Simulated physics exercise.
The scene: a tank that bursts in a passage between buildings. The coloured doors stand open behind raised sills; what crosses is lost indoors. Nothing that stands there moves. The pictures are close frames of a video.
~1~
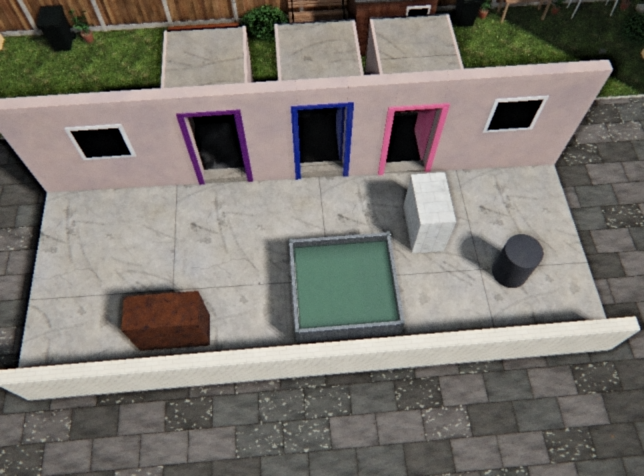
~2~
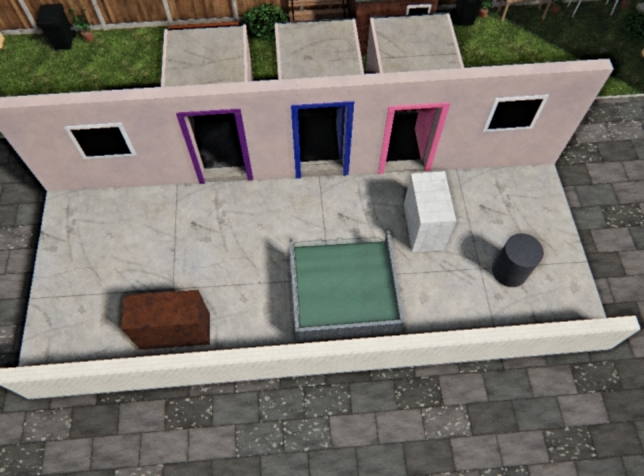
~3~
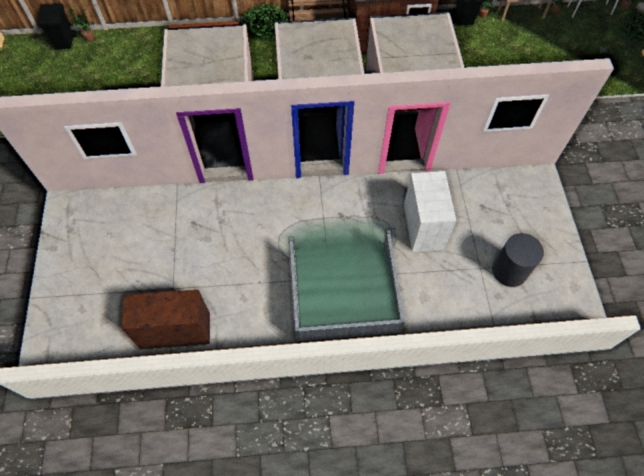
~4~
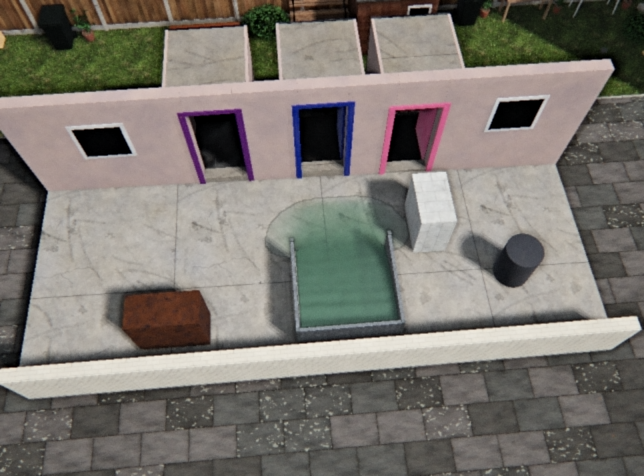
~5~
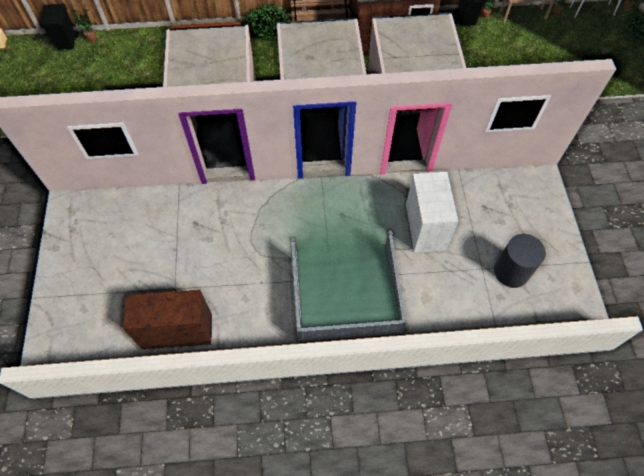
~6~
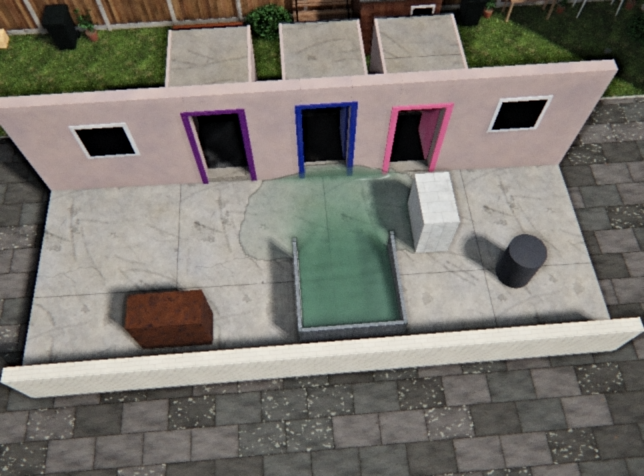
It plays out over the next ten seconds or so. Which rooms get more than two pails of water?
One by one: The purple door holds within the limit; the pink door floods; the blue door floods.
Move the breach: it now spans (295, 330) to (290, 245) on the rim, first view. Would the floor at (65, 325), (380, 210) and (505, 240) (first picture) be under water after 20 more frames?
As listed: Covered, clear, clear.
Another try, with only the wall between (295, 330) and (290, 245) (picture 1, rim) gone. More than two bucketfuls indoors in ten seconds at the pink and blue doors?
In short: The pink door is under, the blue door takes less.
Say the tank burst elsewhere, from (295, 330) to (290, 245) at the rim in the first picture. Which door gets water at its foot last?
The door marked pink.
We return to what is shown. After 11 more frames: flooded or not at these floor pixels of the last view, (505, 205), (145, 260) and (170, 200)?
In that order: Flooded, dry, covered.
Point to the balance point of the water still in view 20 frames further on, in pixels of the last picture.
Close to (329, 226).
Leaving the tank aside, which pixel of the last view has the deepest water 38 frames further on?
I would point to (406, 228).
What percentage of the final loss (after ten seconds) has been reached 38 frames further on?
About 75 per cent.
A moment on, water covers 20 % of the floor; the purple door wet at the sill, nothing in, the pink door over two buckets in, the blue door over two buckets in.
Next, water covers 35 % of the floor; the purple door wet at the sill, nothing in, the pink door far over two buckets in, the blue door far over two buckets in.
Then, water covers 60 % of the floor; the purple door wet at the sill, nothing in, the pink door far over two buckets in, the blue door far over two buckets in.
Later, water covers 80 % of the floor; the purple door wet at the sill, nothing in, the pink door far over two buckets in, the blue door far over two buckets in.
In the end, water covers 65 % of the floor; the purple door wet at the sill, nothing in, the pink door far over two buckets in, the blue door far over two buckets in.
